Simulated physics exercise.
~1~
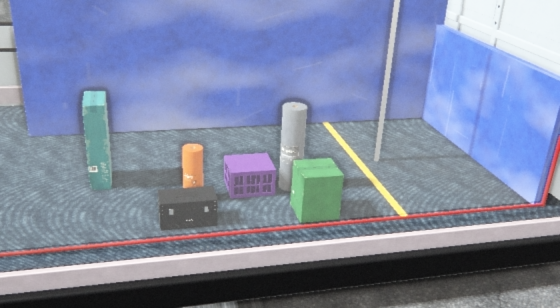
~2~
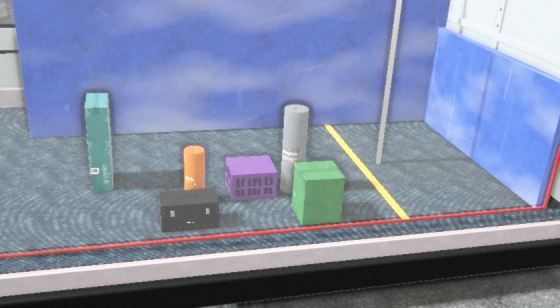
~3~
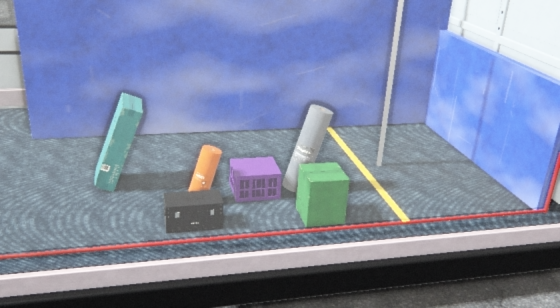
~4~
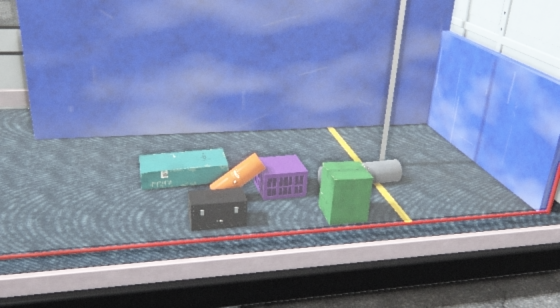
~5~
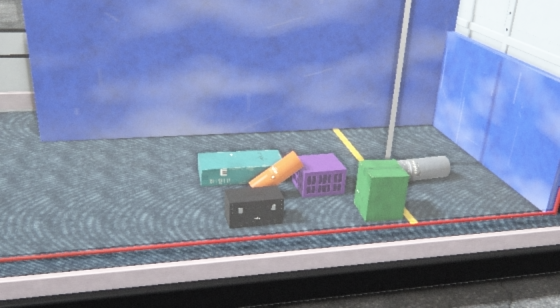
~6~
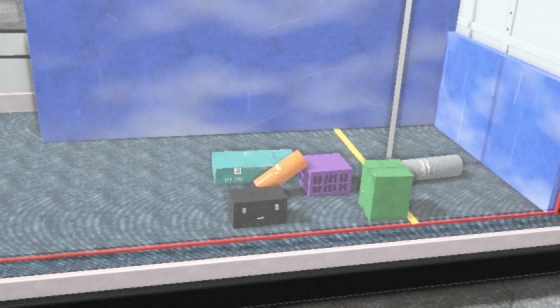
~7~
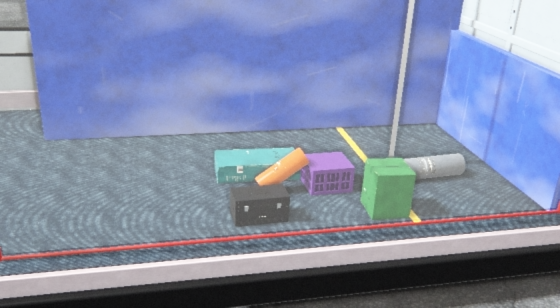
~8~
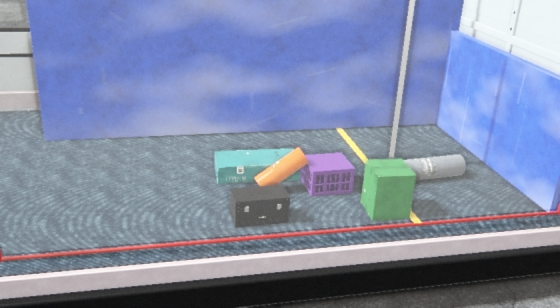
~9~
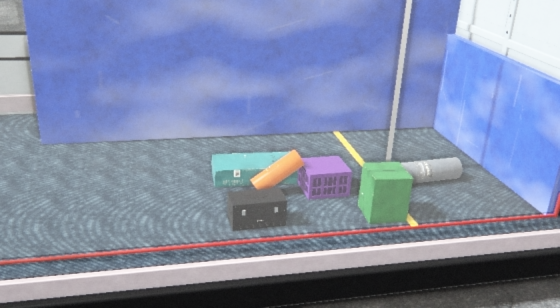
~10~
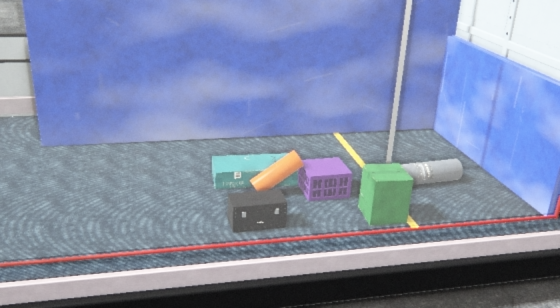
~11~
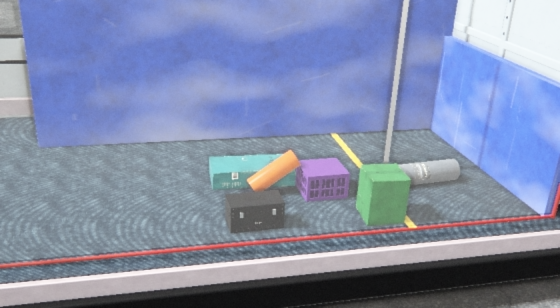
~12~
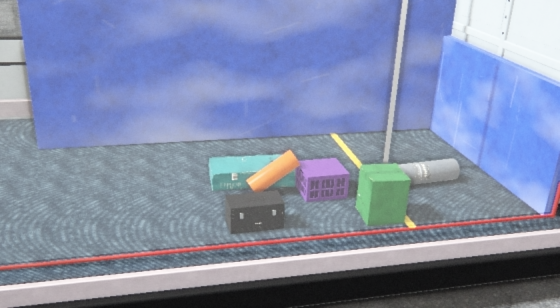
Teal box and grey roll toppling right, grey roll crossing the yellow line, while crate, toolbox, orange roll and upright green carton slide and stop short.
